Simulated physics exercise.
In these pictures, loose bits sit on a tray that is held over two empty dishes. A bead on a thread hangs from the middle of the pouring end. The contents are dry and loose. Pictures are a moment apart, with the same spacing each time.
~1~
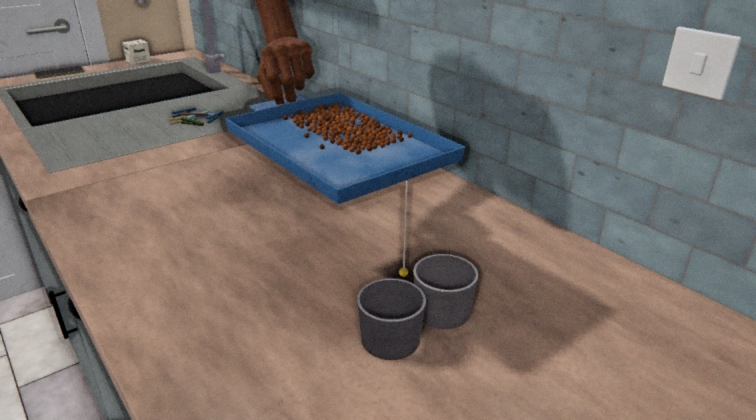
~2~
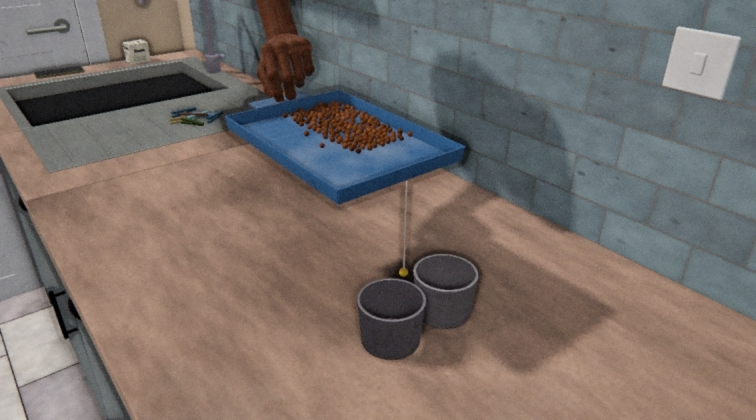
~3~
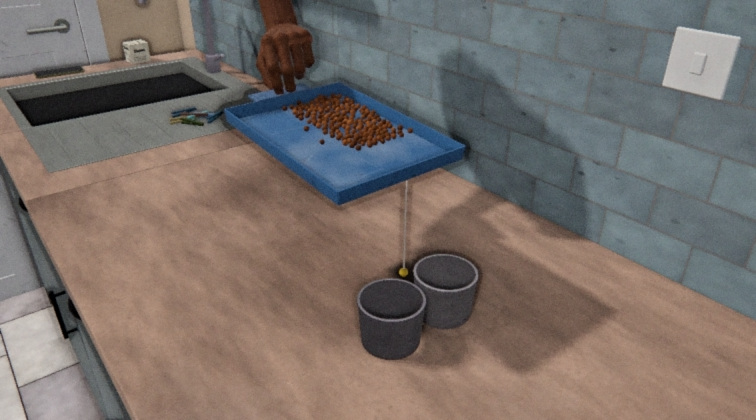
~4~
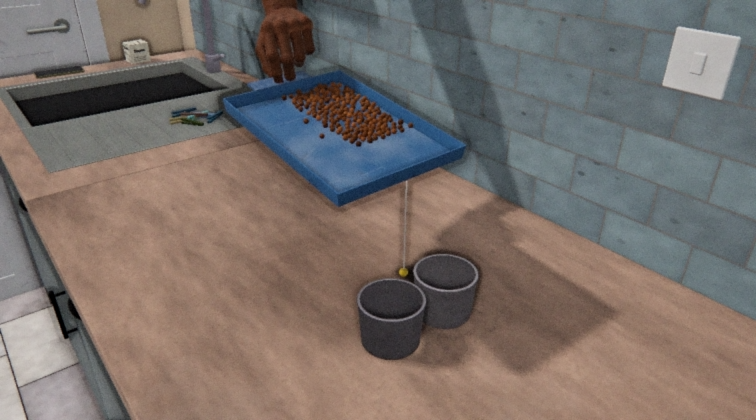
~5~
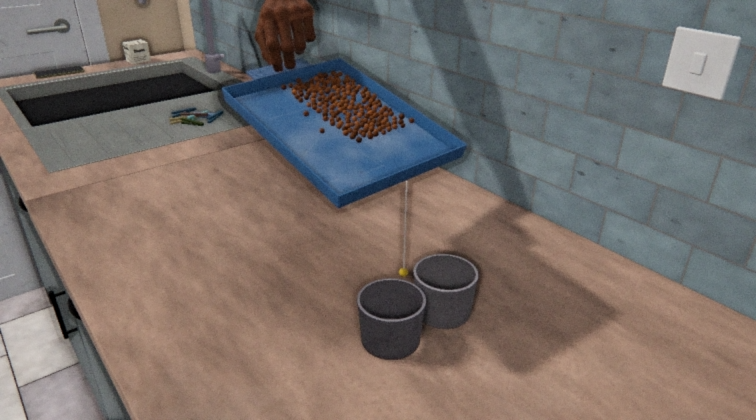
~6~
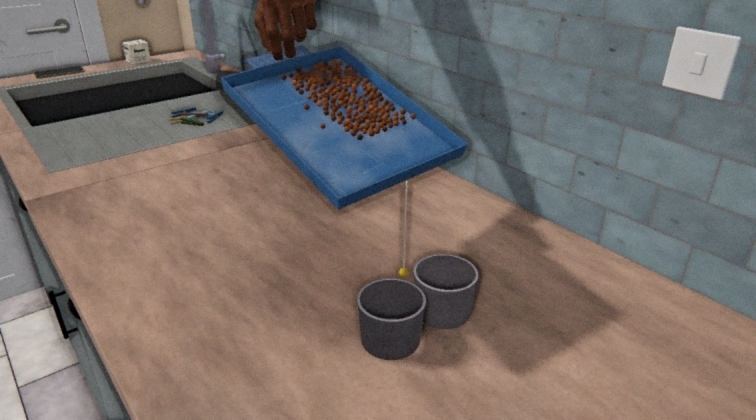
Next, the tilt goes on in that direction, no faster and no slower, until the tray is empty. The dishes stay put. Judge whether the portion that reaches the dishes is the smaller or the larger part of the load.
The dishes are going to end up holding a minor part.
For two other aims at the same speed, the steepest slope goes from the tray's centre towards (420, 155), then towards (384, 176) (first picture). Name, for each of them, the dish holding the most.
Number one favours the right of the two; number two favours the left of the two.
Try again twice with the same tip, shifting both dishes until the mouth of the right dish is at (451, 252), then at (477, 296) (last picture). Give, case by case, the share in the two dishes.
Trial 1 around 0 percent, trial 2 around 30 percent.
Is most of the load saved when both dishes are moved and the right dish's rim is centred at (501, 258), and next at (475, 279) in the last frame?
Result, first setup: A minority share; second setup: A minority share.
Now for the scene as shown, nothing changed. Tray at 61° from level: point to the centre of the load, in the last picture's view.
About (379, 181).
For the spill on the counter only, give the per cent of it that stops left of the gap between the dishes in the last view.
Close to 60 per cent of the spill, I think.
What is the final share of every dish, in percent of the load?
The left dish ends up with around 30 percent of the load, the right dish with around 0 percent.
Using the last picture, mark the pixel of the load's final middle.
The centre comes to rest near (390, 362).
Shortly afterwards, tray tipped steeply; the bulk on the tray; only a few in the left dish; a little outside both; a little in the air.
Next, tray tipped past a quarter turn; near two thirds on the tray; a little in the left dish; near a quarter outside both; a little in the air.
Some moments later, tray tipped past a quarter turn; near a quarter in the left dish; near two thirds outside both.
In the end, tray tipped past a quarter turn; near a quarter in the left dish; none at all in the right dish; near two thirds outside both.
